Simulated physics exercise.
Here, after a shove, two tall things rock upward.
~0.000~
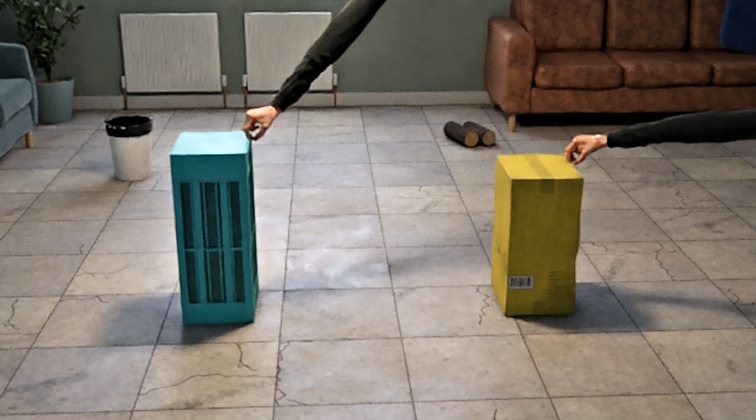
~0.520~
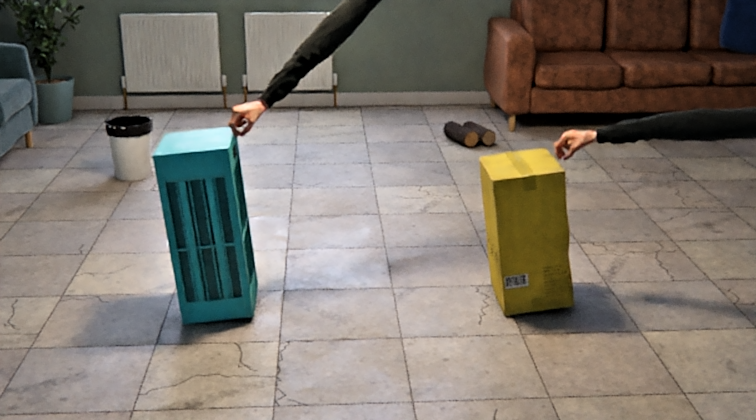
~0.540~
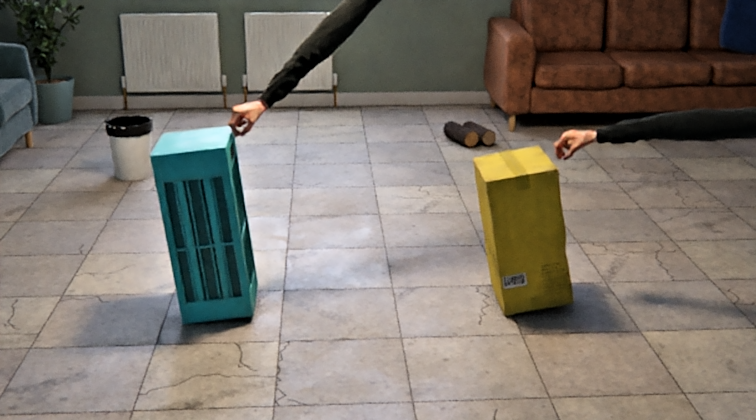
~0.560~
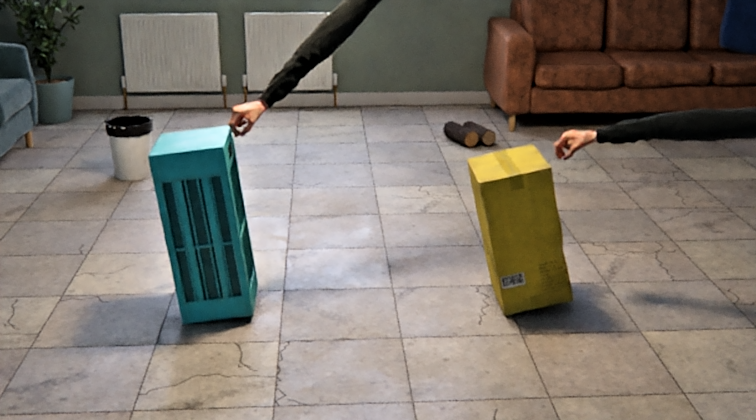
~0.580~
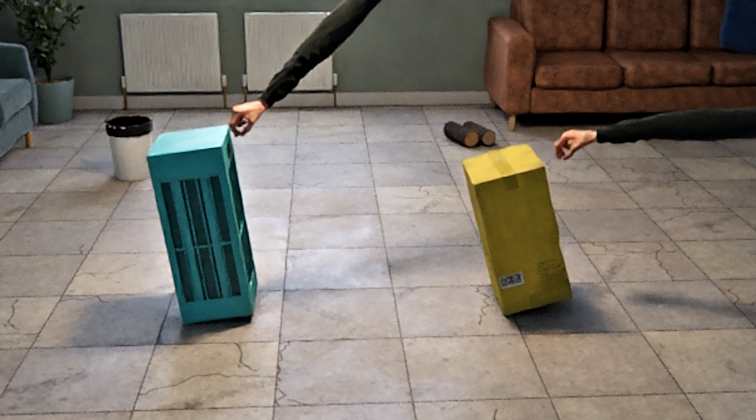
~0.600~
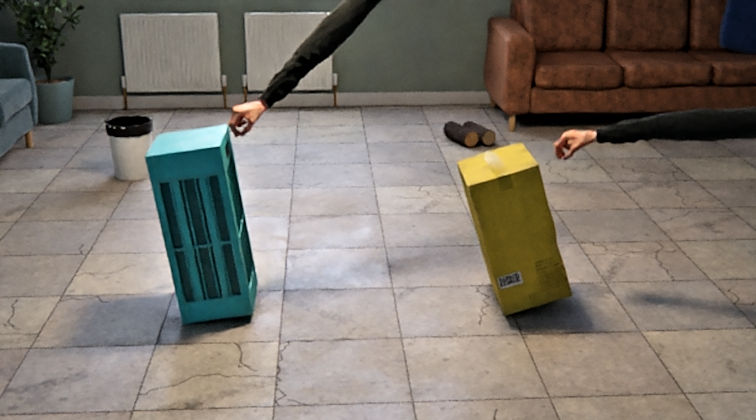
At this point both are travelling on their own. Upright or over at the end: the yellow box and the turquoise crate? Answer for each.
In the end the yellow box does not recover; the turquoise crate, meanwhile, swings back up.
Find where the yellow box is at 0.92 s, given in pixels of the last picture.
I'd look for it close to (471, 233).
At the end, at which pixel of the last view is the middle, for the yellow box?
Its middle settles around (425, 270) in the last picture.
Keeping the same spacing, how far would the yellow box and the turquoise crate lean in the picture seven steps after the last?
Around 30° for the first and 6° for the second.
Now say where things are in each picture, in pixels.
In the first frame, yellow box (535, 234) upright; turquoise crate (217, 227) upright.
In the second frame, yellow box (526, 231) 7° off upright; turquoise crate (209, 225) 5° off upright.
In the third frame, yellow box (522, 230) 10° off upright; turquoise crate (208, 224) 6° off upright.
In the fourth frame, yellow box (519, 229) 12° off upright; turquoise crate (207, 224) 7° off upright.
In the fifth frame, yellow box (516, 228) 15° off upright; turquoise crate (206, 224) 7° off upright.
In the sixth frame, yellow box (513, 228) 17° off upright; turquoise crate (205, 224) 7° off upright.
After 0.92 s, yellow box 48° off upright near (471, 233); turquoise crate upright near (220, 226).
At rest (2.1 s), the yellow box falls over, near (425, 270); the turquoise crate rocks back upright, near (217, 227).
